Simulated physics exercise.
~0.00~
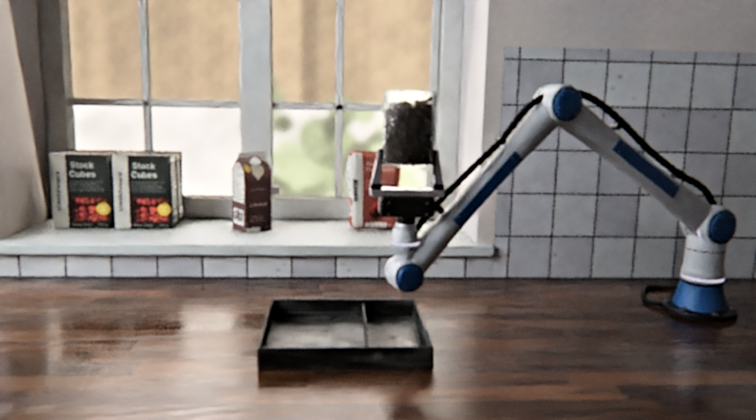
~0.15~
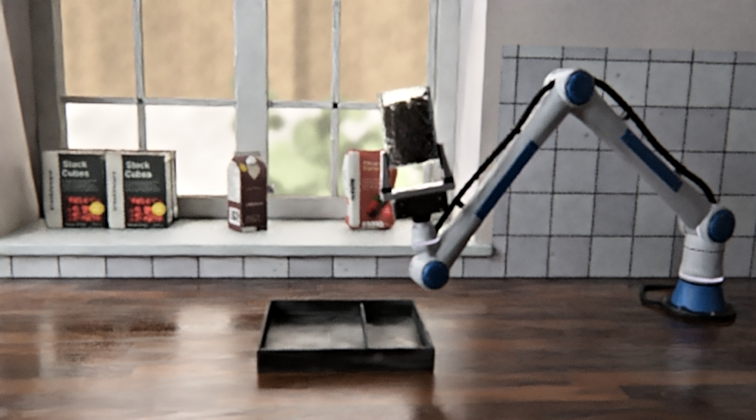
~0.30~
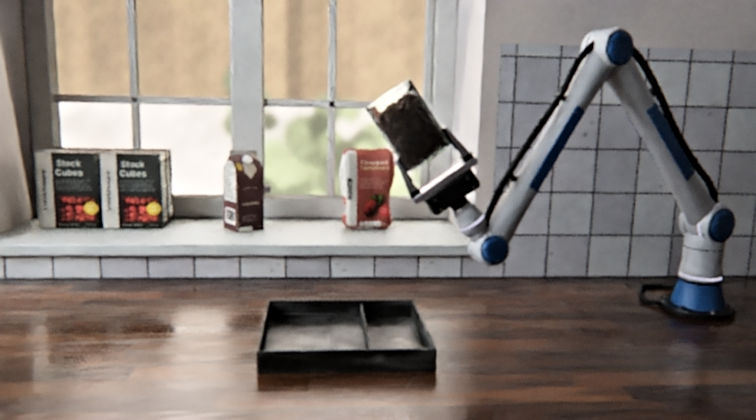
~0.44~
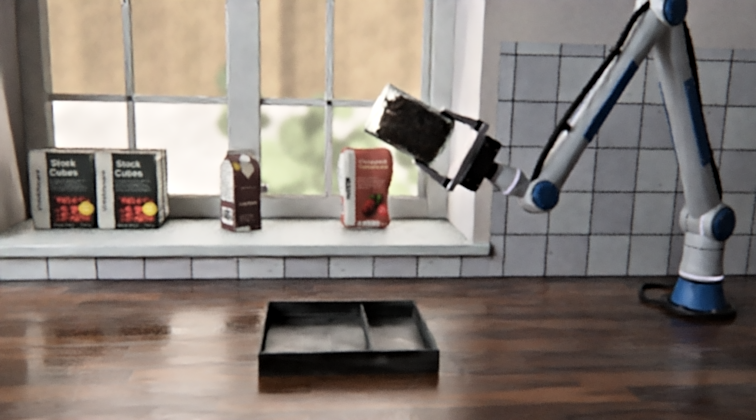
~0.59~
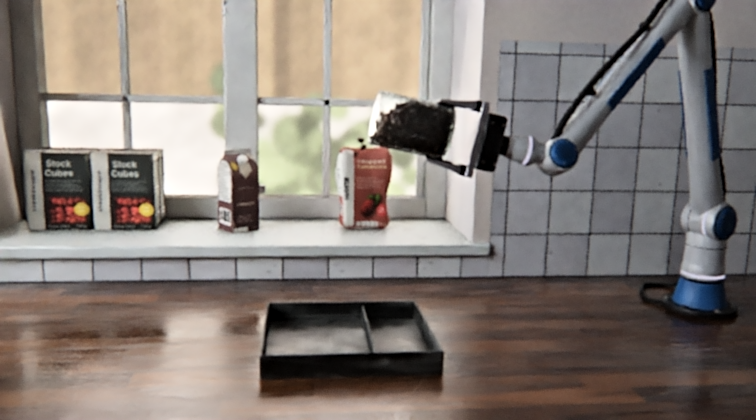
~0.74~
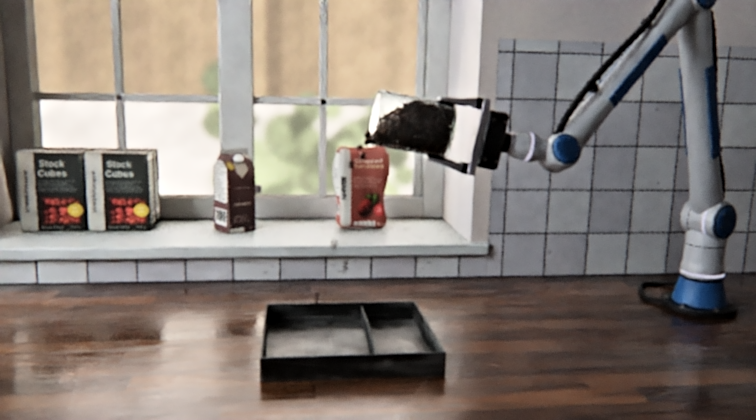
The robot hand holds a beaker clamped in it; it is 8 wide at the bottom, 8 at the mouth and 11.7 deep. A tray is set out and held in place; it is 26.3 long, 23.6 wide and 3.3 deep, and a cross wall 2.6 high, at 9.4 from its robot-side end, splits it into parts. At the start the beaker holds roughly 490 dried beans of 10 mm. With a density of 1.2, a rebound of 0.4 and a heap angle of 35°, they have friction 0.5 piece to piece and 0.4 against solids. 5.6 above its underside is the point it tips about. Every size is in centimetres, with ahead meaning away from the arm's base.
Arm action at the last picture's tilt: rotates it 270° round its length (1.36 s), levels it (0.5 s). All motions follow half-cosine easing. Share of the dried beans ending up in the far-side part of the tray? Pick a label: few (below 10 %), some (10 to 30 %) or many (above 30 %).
Some, 10 to 30 %.
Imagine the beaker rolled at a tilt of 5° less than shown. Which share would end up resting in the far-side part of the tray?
Estimate: Near 10 %.
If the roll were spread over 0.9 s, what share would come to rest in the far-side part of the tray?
With that change you'd see near 15 per cent.
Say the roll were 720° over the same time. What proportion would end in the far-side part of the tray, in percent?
That would come to close to 20 in a hundred.
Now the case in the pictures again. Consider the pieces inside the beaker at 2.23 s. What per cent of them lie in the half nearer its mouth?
35 percent or so.
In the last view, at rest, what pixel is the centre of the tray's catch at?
Around (328, 349).
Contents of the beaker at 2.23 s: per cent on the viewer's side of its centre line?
Roughly 55 in every hundred.
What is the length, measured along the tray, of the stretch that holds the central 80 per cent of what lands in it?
Spread length: Close to 12 cm.
By 1.48 s, tipped 80°, highest piece 40 above the table; 454 in the beaker, 22 in the far-side part, 12 in flight or on a rim.
By 2.23 s, tipped 68°, highest piece 39 above the table; 414 in the beaker, 67 in the far-side part, 7 in flight or on a rim.
By 2.80 s, upright, highest piece 41 above the table; 414 in the beaker, 74 in the far-side part.
By 3.50 s, upright, highest piece 41 above the table; 414 in the beaker, 74 in the far-side part.
Final count, 414 in the beaker, 74 in the far-side part. That is 15 % in the far-side part of the tray.
